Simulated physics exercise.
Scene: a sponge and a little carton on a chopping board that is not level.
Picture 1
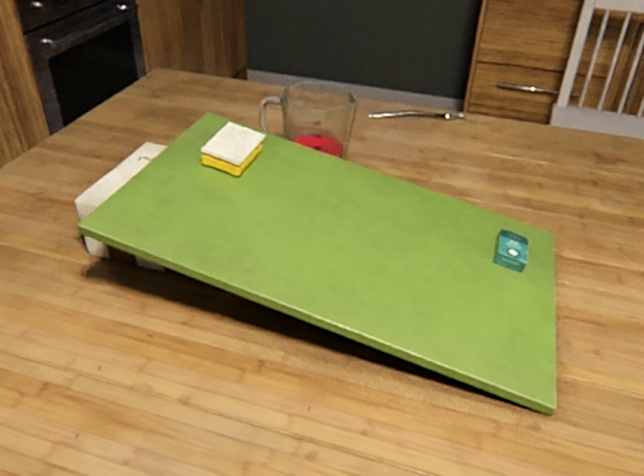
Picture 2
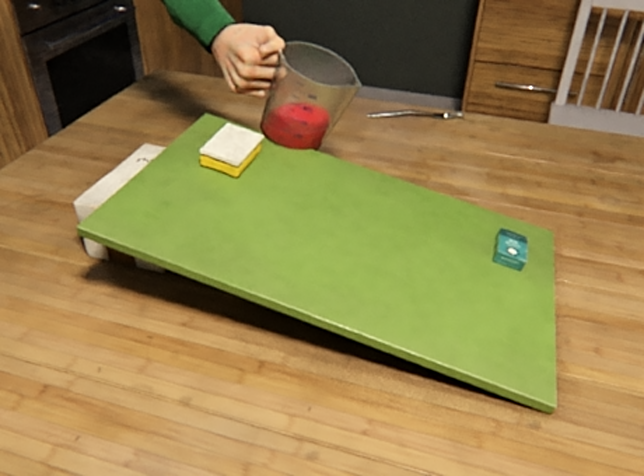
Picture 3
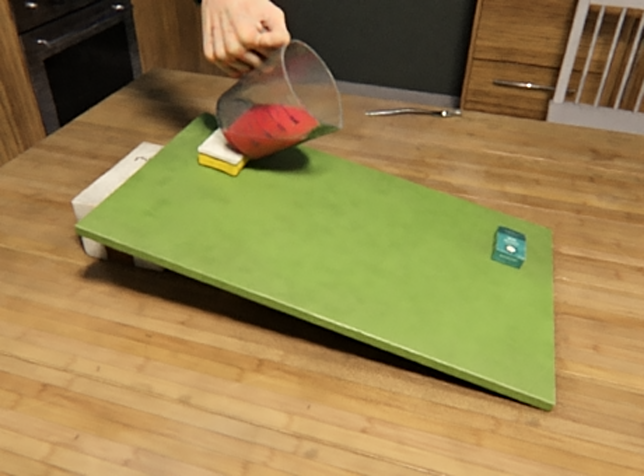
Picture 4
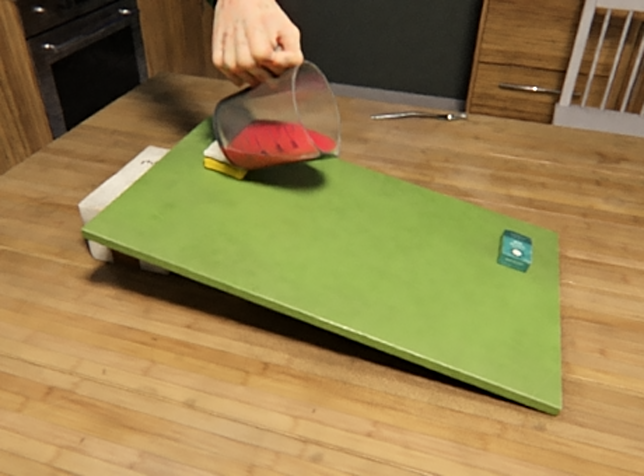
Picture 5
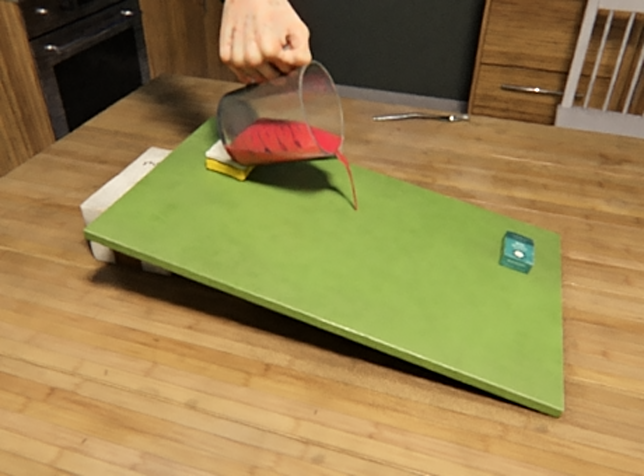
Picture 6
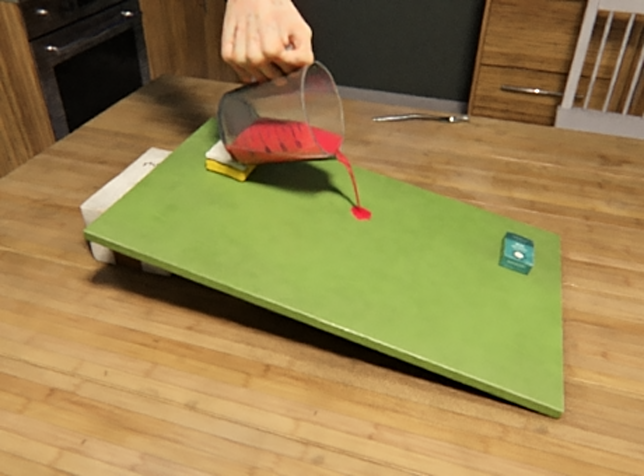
We see a sponge and a little carton on a green chopping board sloping down to the right, as a hand lifts a measuring jug of red liquid, tilts it over the board and pours a thin stream onto the surface.
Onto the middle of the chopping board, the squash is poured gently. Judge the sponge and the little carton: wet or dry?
Sponge: Dry, little carton: Wet.
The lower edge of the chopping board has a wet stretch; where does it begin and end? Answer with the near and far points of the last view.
Wet span: (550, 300) to (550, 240).
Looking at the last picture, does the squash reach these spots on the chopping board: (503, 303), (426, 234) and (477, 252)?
Going in order, the first is out of reach, the second covered by the spill, and the third covered by the spill.
Next, it runs down to the right; the sponge is clear of it; the little carton is in it.
After that, it runs down to the right and off the end; the sponge is clear of it; the little carton is in it.
Finally, it runs down to the right and off the end; the sponge is clear of it; the little carton is in it.
